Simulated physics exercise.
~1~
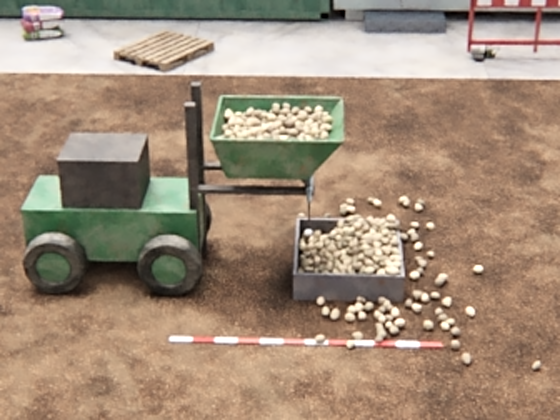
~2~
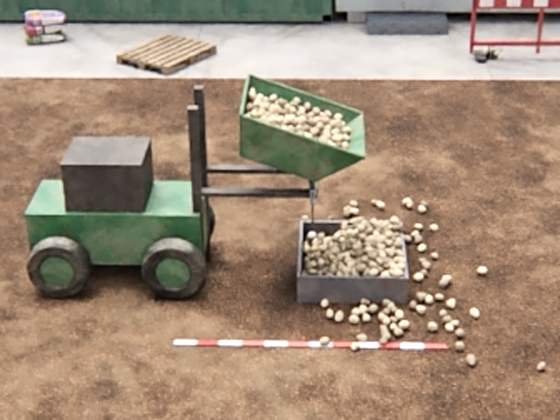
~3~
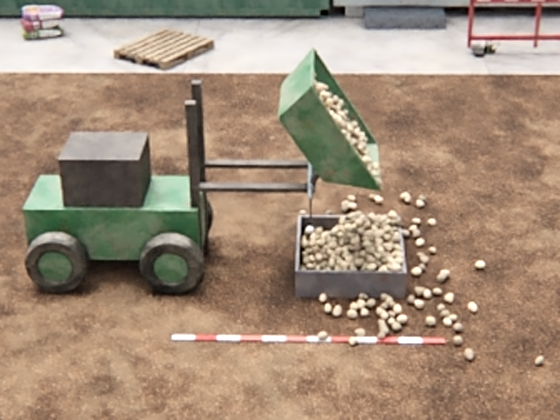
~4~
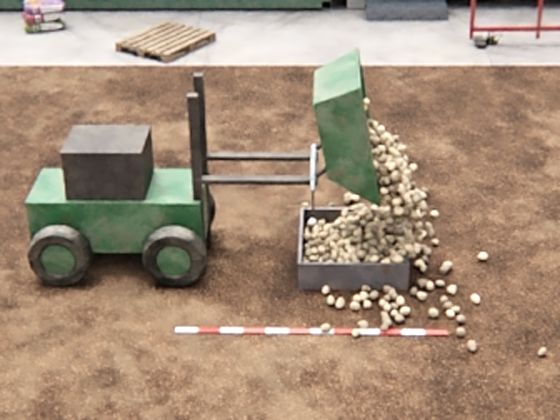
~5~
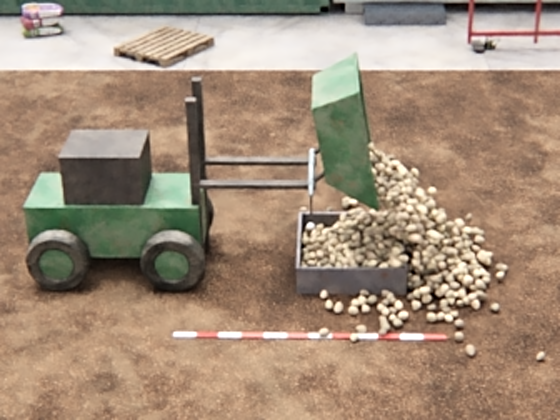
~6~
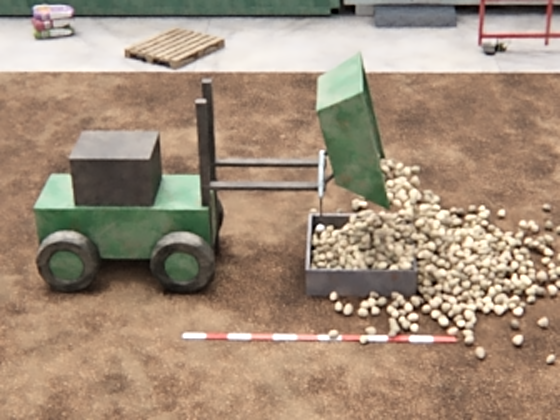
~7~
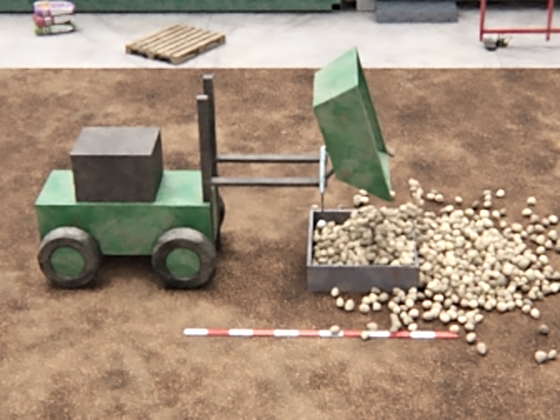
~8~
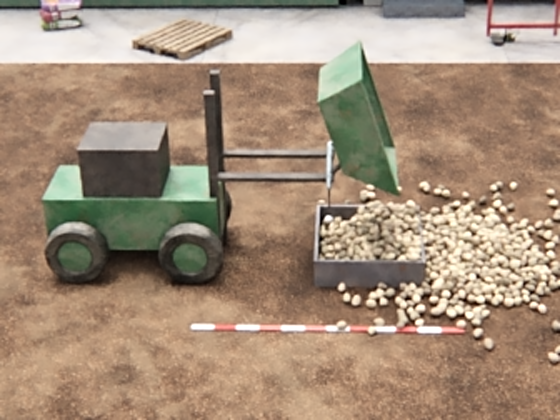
Green forklift tipping a skip of pale cobbles over an already heaped grey bin, the stones spilling and spreading rightward across brown ground.
